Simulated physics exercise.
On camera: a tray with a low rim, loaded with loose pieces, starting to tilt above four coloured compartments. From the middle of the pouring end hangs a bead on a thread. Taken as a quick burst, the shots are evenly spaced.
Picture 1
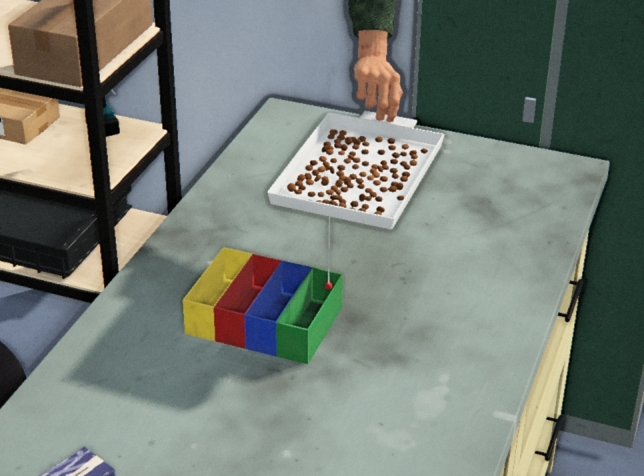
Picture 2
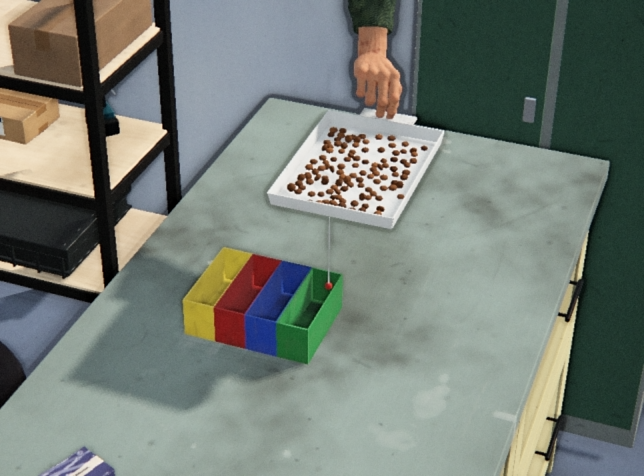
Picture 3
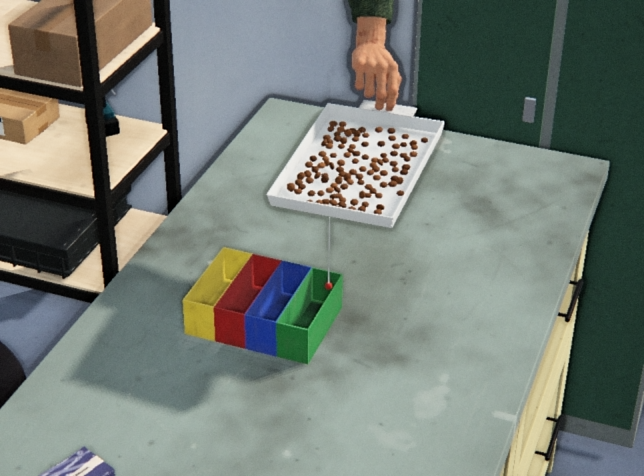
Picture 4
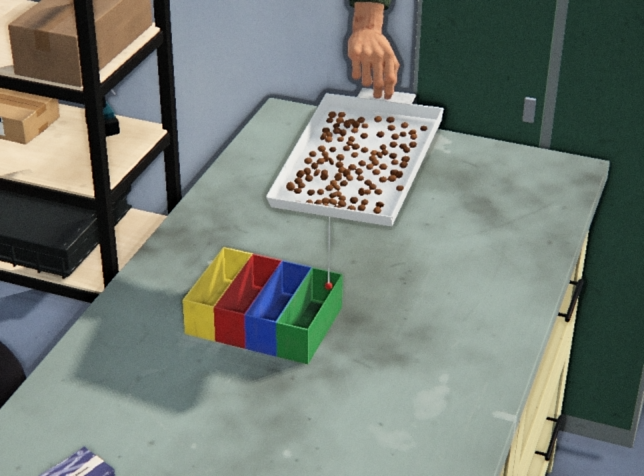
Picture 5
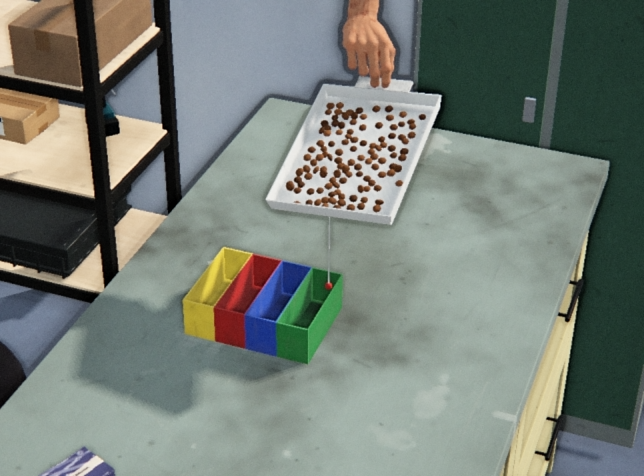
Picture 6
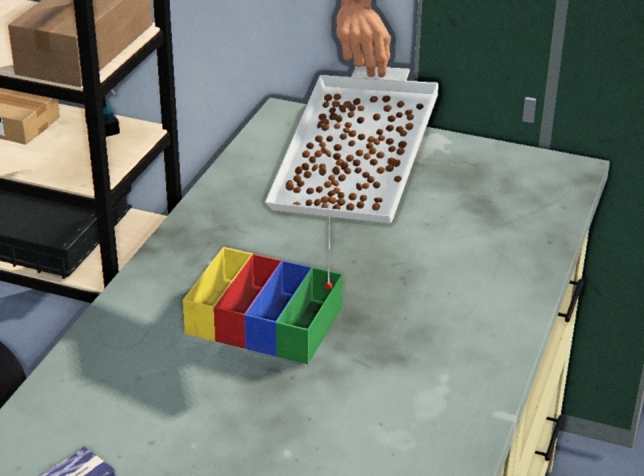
In a room with a blue wall, dark green panels and black-framed shelves holding boxes at left, a grey-green worktop is seen from above at an angle by a still camera. A hand grips a white tray of small brown pieces above four joined compartments, yellow, red, blue and green from left to right, with a small red bead hanging on a thread. The hand gradually raises the tray's far end, tilting it toward the compartments, while the pieces shift only slightly.
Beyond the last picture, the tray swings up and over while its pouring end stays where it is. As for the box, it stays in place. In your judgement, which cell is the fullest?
In my judgement the blue cell is fullest.
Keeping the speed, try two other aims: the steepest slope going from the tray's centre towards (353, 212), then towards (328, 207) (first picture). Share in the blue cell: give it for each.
The first try gives close to 0 per cent, the second close to 30 per cent.
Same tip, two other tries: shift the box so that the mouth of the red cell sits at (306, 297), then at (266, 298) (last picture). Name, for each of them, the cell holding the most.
For the first spot I'd say the yellow cell, and for the second spot that red cell.
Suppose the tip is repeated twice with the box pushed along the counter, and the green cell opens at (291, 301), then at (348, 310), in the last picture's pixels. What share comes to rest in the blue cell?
50 per cent the first time, 10 per cent the second time.
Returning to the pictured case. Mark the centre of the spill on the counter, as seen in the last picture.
Estimate: About (298, 385).
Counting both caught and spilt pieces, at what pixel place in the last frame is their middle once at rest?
I'd put the middle somewhere around (273, 331).
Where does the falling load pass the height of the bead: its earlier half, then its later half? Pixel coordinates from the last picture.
First part (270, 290), rest (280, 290).
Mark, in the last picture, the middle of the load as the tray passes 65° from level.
Mark it at roughly (305, 188) in the final frame.
Soon, tray tipped steeply; all on the tray.
A while on, tray tipped past a quarter turn; about a third on the tray; about a quarter in the blue cell; a small part in the red cell; a stray few in the green cell; a stray few in the yellow cell; about a quarter falling or outside the box.
Towards the end, tray tipped past a quarter turn; about two thirds in the blue cell; a small part in the green cell; a small part in the red cell; a stray few in the yellow cell; a small part falling or outside the box.
Finally, tray tipped past a quarter turn; about two thirds in the blue cell; a small part in the green cell; a small part in the red cell; a stray few in the yellow cell; a small part outside the box.
